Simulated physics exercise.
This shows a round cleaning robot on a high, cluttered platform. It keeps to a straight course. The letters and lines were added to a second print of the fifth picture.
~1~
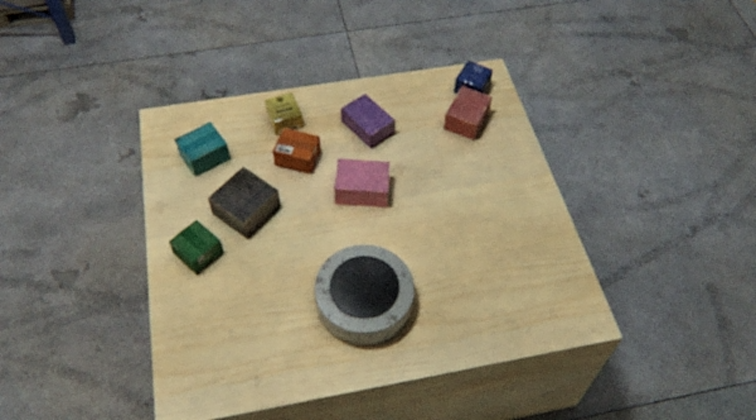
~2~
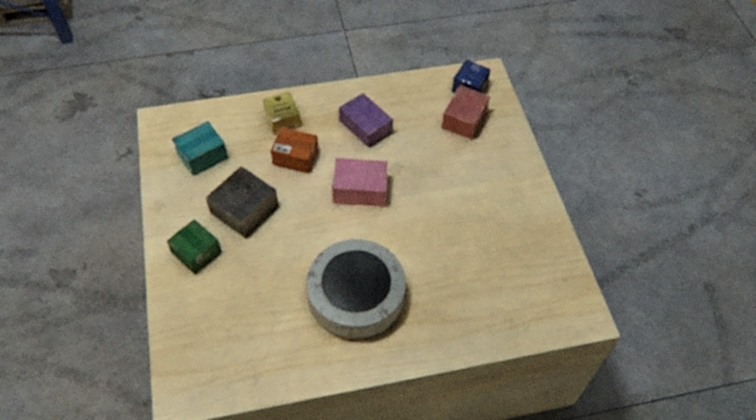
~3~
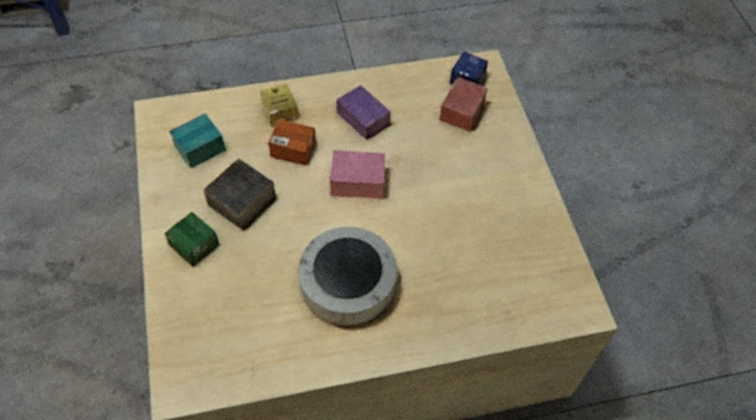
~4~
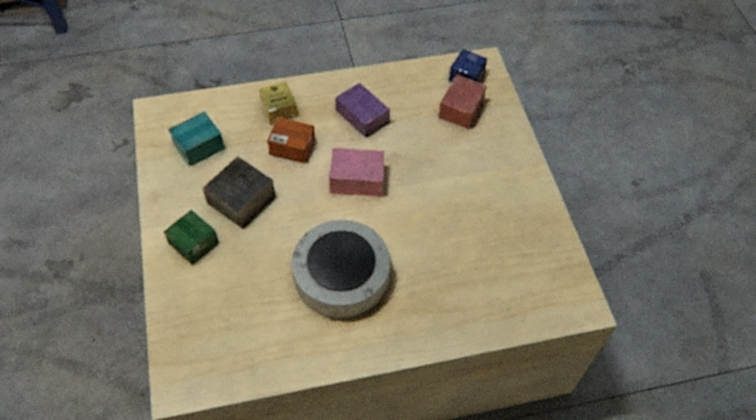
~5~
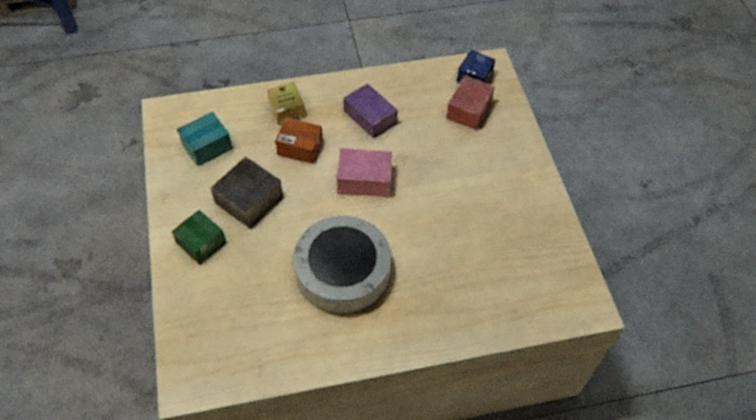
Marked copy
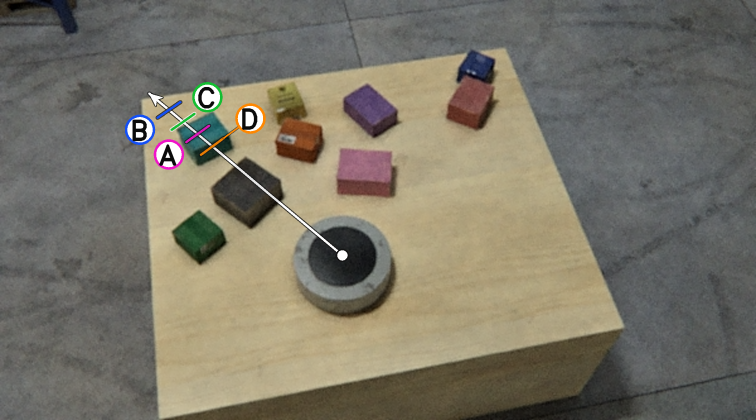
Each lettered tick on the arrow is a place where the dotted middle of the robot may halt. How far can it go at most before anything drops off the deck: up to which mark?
D is the last safe stop.
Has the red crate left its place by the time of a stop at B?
By then, no.
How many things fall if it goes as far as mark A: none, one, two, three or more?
By then, one.
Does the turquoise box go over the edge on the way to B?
Yes.
On the marked copy, A at (198, 134); B at (169, 110); C at (183, 122); D at (212, 146); the arrow from (342, 255) to (149, 93); the white dot at (342, 255).
Taking D. A third of the way, robot (294, 222); black crate (241, 187); blue parcel (476, 71).
Two thirds of the way, robot (248, 184); turquoise box (186, 120); black crate (200, 150).
When it is over, robot (215, 155); turquoise box (158, 93); black crate (169, 123); nothing has fallen.
As for the rest, A drops the turquoise box; B drops the black crate and turquoise box; C drops the turquoise box.
